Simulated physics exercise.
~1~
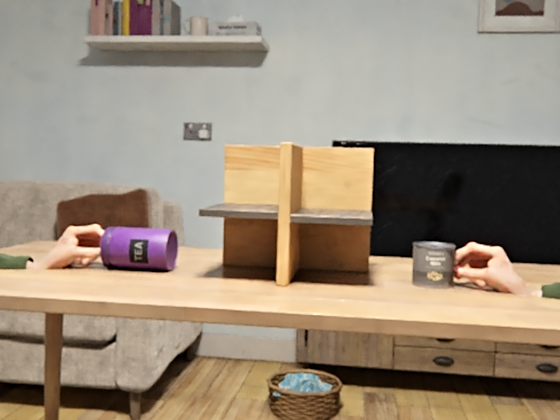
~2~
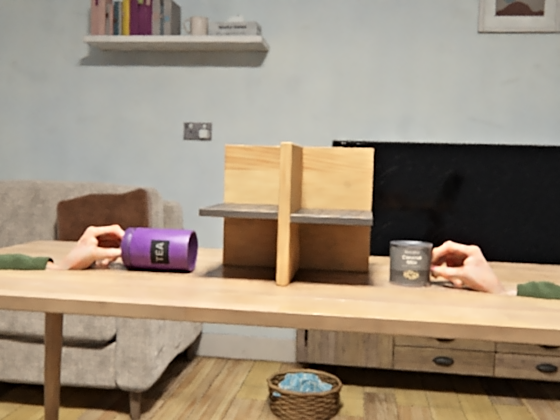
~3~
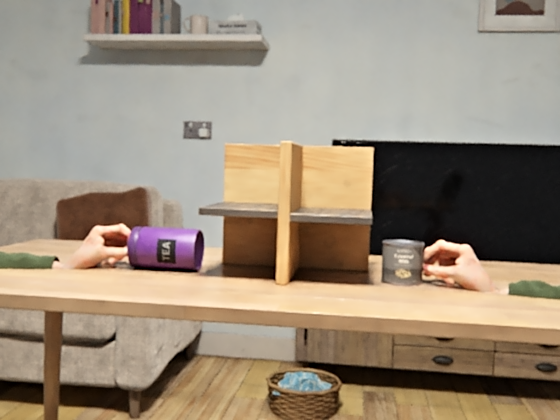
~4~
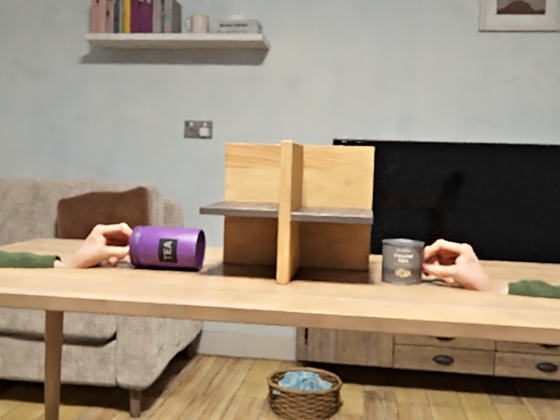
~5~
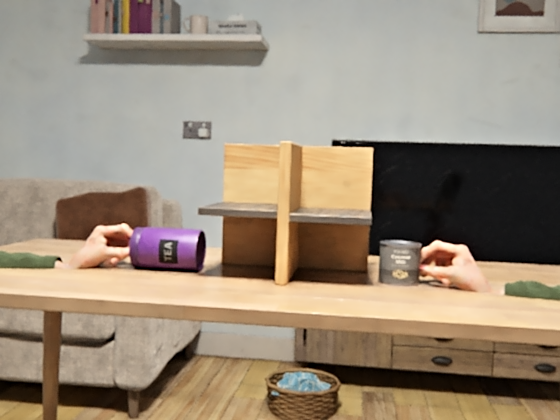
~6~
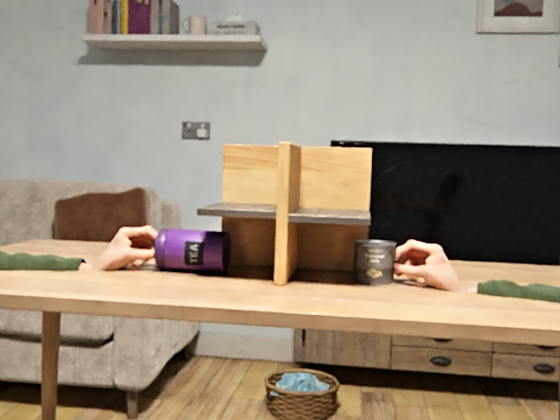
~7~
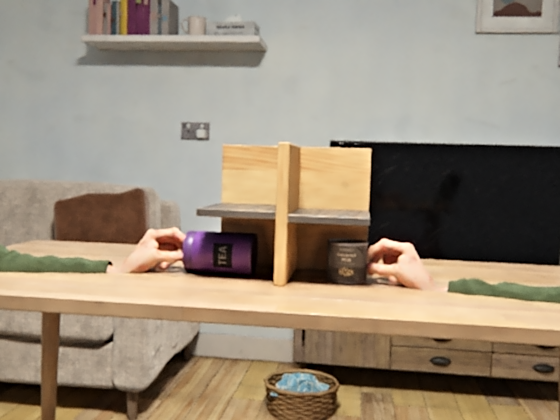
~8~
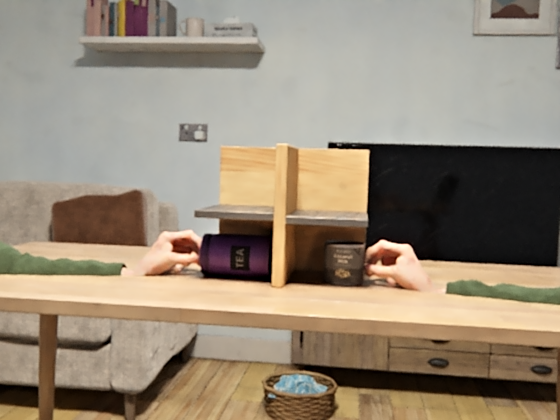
Purple tea jar on its side and small grey tin being pushed by hands from opposite sides, both sliding under low shelves.
